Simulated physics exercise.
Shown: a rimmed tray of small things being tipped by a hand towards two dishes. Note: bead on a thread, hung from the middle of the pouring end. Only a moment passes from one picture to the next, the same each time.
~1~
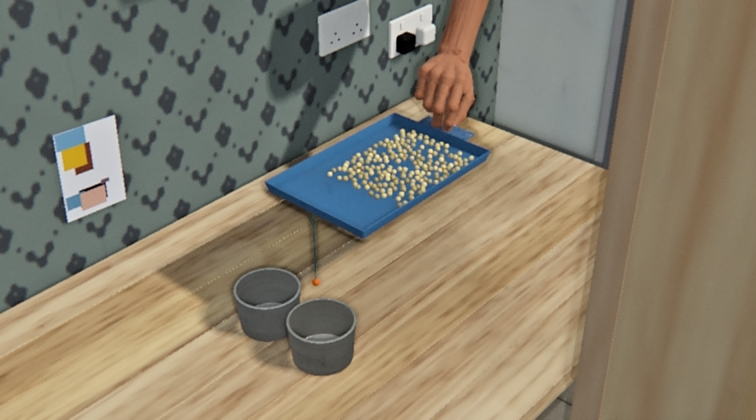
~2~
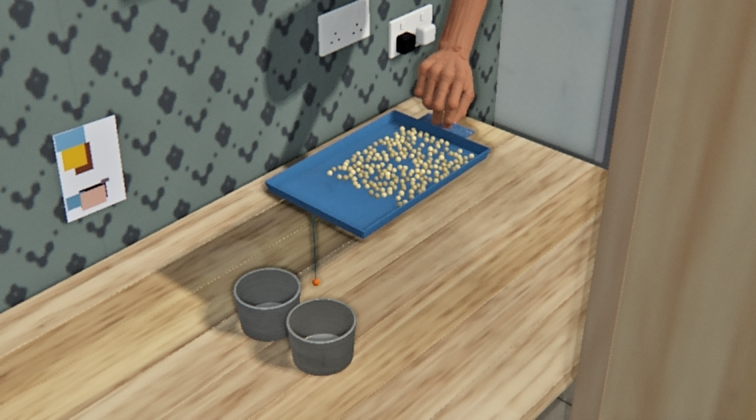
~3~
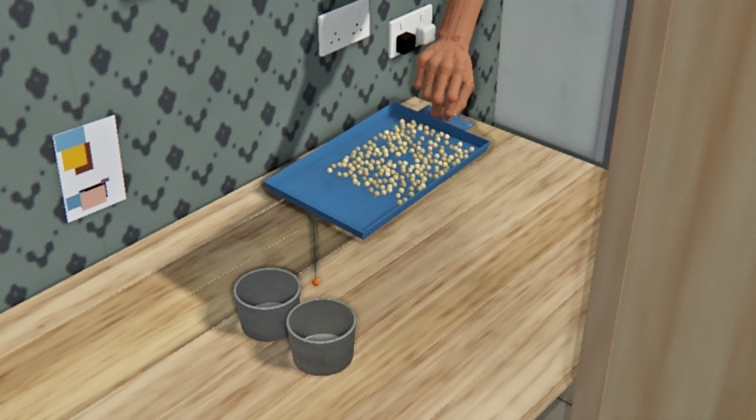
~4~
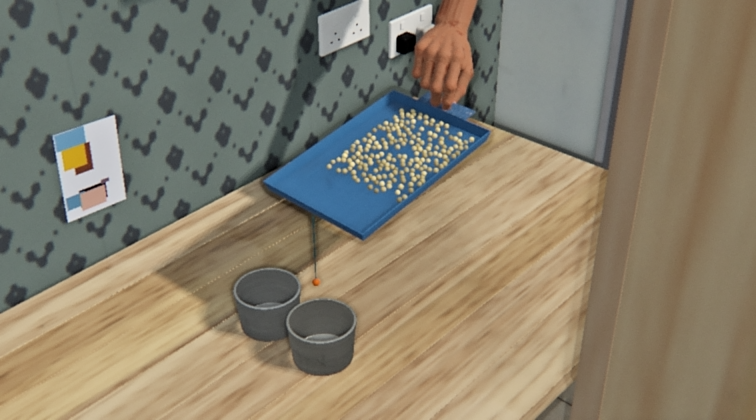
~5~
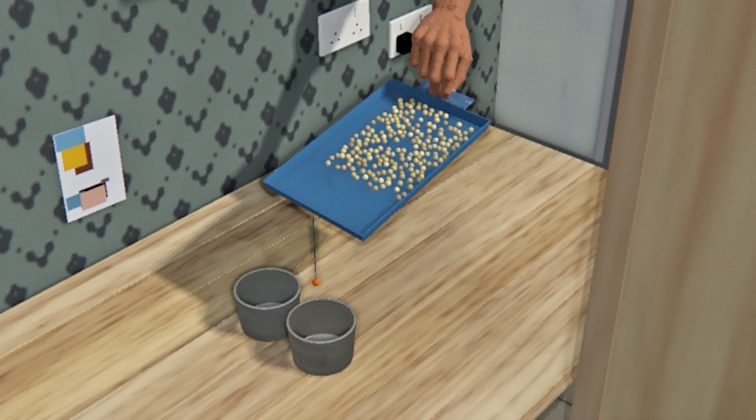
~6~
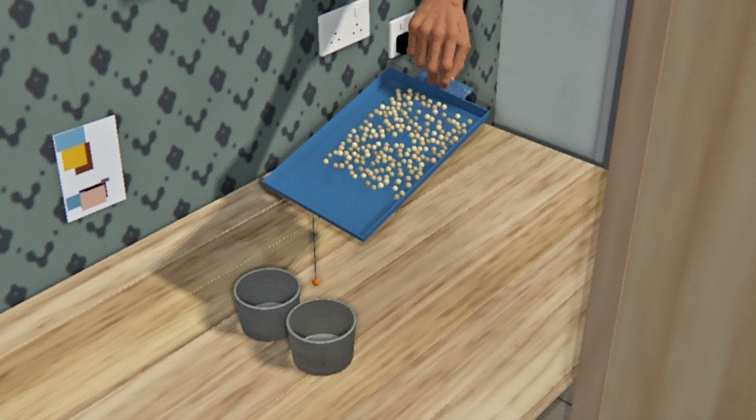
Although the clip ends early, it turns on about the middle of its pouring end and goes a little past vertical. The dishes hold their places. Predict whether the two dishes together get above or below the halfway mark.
Above.
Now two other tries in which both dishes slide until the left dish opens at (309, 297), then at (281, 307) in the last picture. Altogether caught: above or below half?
First try: Higher than half; second try: Higher than half.
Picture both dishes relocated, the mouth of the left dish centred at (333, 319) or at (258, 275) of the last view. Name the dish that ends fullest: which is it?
Result, first place: The lefthand one; second place: The righthand one.
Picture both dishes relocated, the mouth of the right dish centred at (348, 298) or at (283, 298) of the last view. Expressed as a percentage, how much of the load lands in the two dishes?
Trial 1 near 10 percent, trial 2 near 10 percent.
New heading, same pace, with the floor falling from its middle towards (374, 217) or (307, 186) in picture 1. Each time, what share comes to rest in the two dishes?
Lab note: Try one about 20 %, try two 40 %.
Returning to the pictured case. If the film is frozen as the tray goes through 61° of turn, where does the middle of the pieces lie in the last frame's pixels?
Centre estimate: (341, 232).
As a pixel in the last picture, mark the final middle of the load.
Centre at rest, last view: Approx. (324, 355).
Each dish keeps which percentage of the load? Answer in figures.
At the end, 0 percent of the load sits in the left dish and 70 percent in the right dish.
Shortly afterwards, tray tipped steeply; near two thirds on the tray; a little in the right dish; a little outside both; near a quarter in the air.
Next, tray tipped past a quarter turn; a little on the tray; near half in the right dish; only a few in the left dish; near a quarter outside both; near a quarter in the air.
Some moments later, tray tipped past a quarter turn; near two thirds in the right dish; only a few in the left dish; near a third outside both.
In the end, tray tipped past a quarter turn; near two thirds in the right dish; only a few in the left dish; near a third outside both.
